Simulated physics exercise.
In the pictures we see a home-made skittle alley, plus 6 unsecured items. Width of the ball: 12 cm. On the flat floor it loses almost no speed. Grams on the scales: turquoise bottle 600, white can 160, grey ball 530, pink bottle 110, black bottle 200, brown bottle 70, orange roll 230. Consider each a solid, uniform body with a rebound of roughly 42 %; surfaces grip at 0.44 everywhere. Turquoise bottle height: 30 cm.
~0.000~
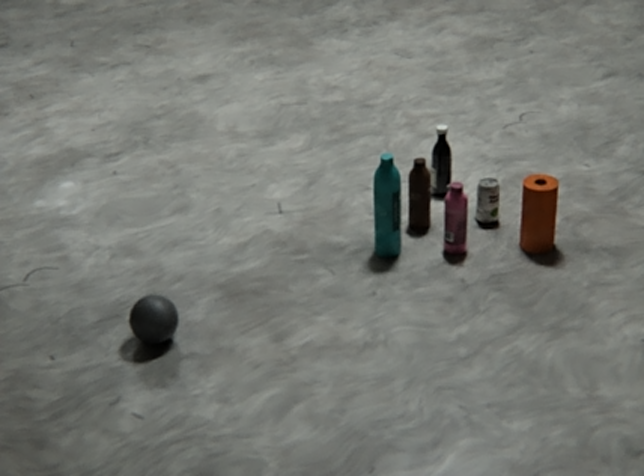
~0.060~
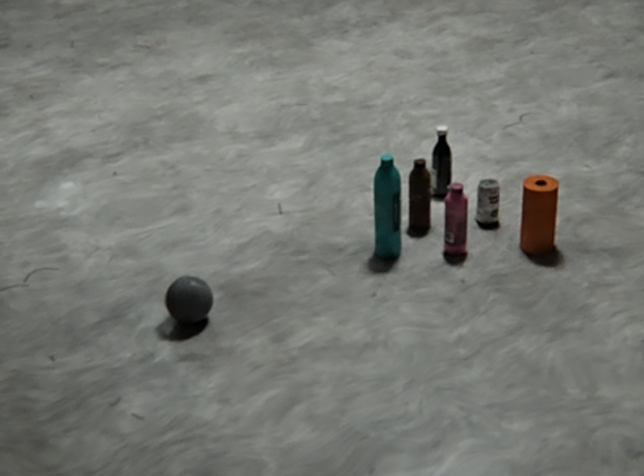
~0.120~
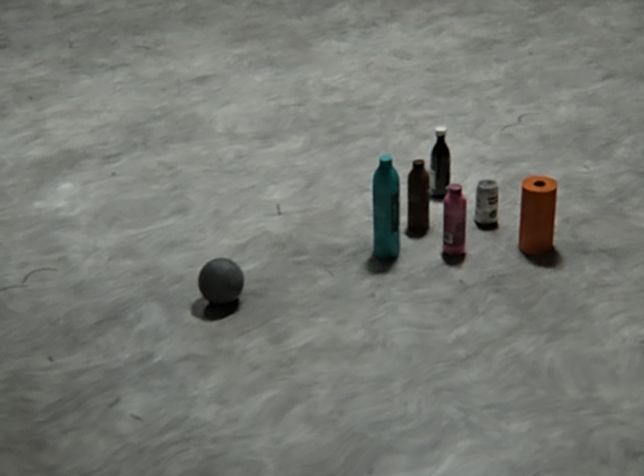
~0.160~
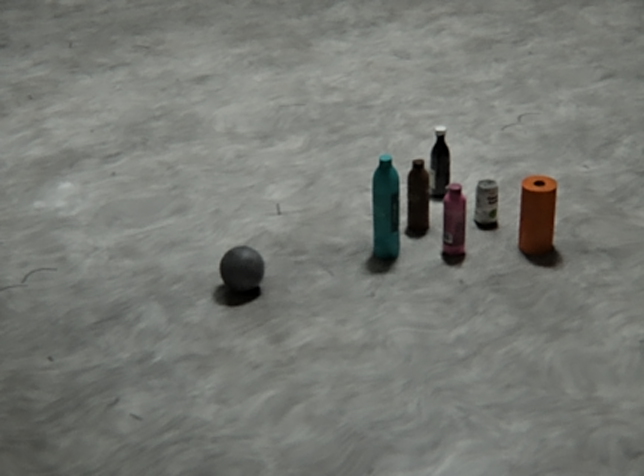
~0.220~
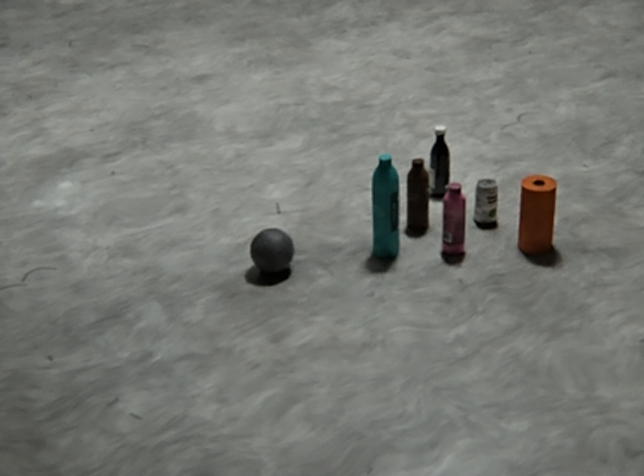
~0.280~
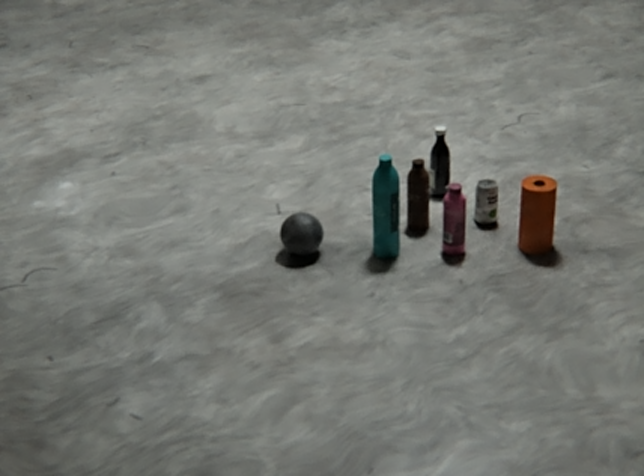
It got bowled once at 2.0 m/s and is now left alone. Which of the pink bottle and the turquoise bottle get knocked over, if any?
The pink bottle is left standing. The turquoise bottle is left standing.
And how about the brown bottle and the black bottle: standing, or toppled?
Here's how it ends: The brown bottle never goes down, and the black bottle comes down.
Around 0.78 s, 150 cm rolled; grey ball near (485, 121); black bottle at 24° to upright.
Around 1.18 s, grey ball near (582, 54); black bottle on its side.
Finally (1.7 s), on their side or leaning hard on the floor, black bottle; the other 5 still in place (within 8 cm). Final places as that camera would see them, pink bottle near (454, 218), turquoise bottle near (386, 206).
